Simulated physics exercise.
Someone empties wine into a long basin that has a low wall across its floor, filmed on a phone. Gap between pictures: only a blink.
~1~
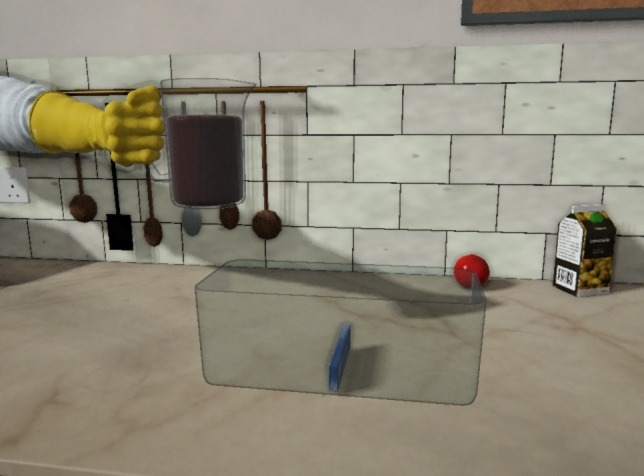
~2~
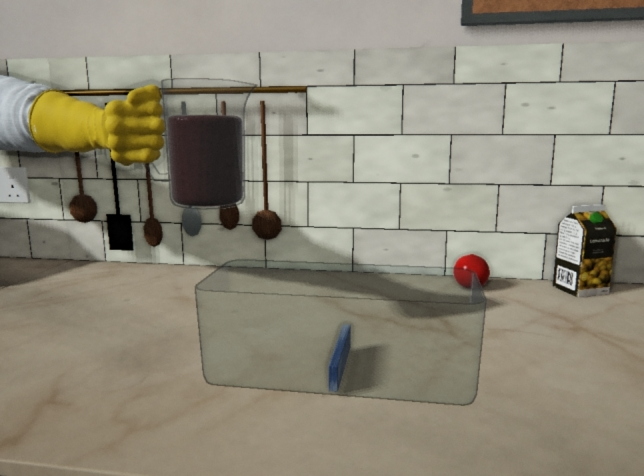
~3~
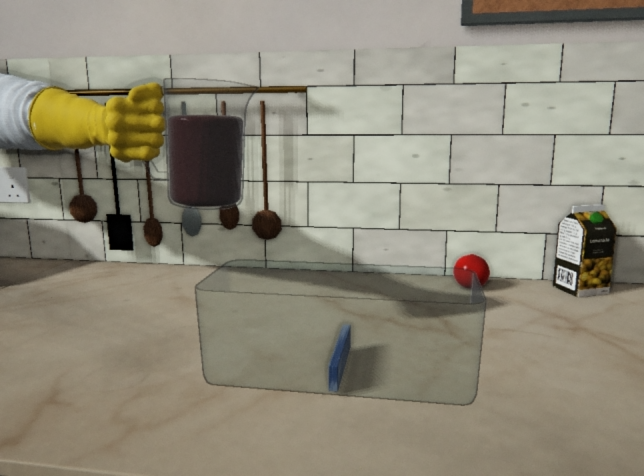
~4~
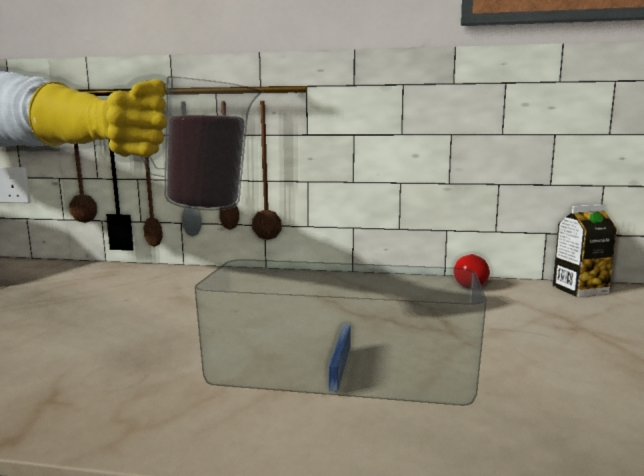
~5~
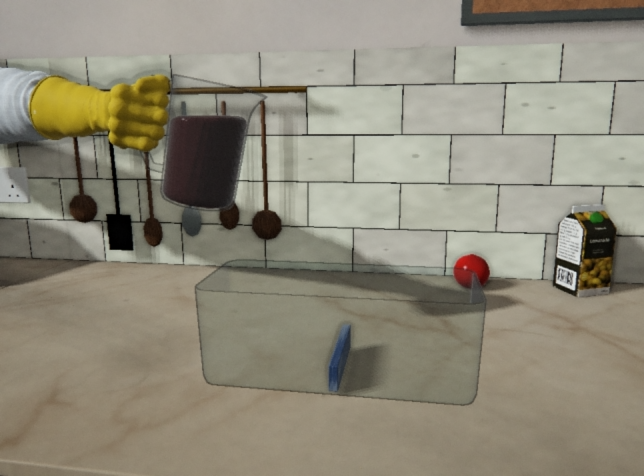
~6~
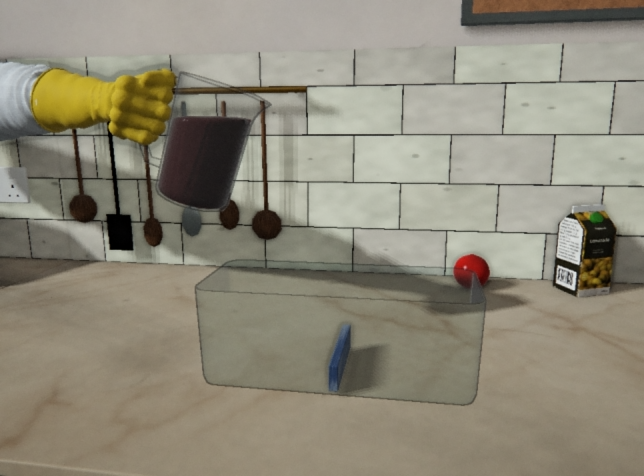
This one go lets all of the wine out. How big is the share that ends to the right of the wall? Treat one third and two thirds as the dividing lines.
My call is that the right side sits mid-range, from a third up to two thirds.
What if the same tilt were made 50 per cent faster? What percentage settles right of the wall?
It works out near 40 %.
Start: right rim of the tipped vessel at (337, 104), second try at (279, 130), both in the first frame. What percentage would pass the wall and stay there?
Close to 90 % for the first start and close to 65 % for the second.
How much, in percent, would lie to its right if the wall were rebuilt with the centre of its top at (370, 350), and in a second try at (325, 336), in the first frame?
It works out to around 10 per cent for the first and around 80 per cent for the second.
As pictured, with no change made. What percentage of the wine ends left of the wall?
55 % or thereabouts.
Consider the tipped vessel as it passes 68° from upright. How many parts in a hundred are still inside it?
About 90 %.
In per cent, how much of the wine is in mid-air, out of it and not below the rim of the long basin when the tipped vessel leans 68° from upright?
That comes to near 5 percent.
A moment on, the tilt is 68° and 92 per cent is still to pour, 0 is left of the wall and 0 right of it.
Next, the tilt is 95° and 48 per cent is still to pour, 15 is left of the wall and 15 right of it.
Then the tilt is 100° and 10 per cent is still to pour, 42 is left of the wall and 40 right of it.
Later the tilt is 100° and 1 per cent is still to pour, 56 is left of the wall and 40 right of it.
Finally, 57 per cent lies left of the wall, 42 right of it and 2 outside.
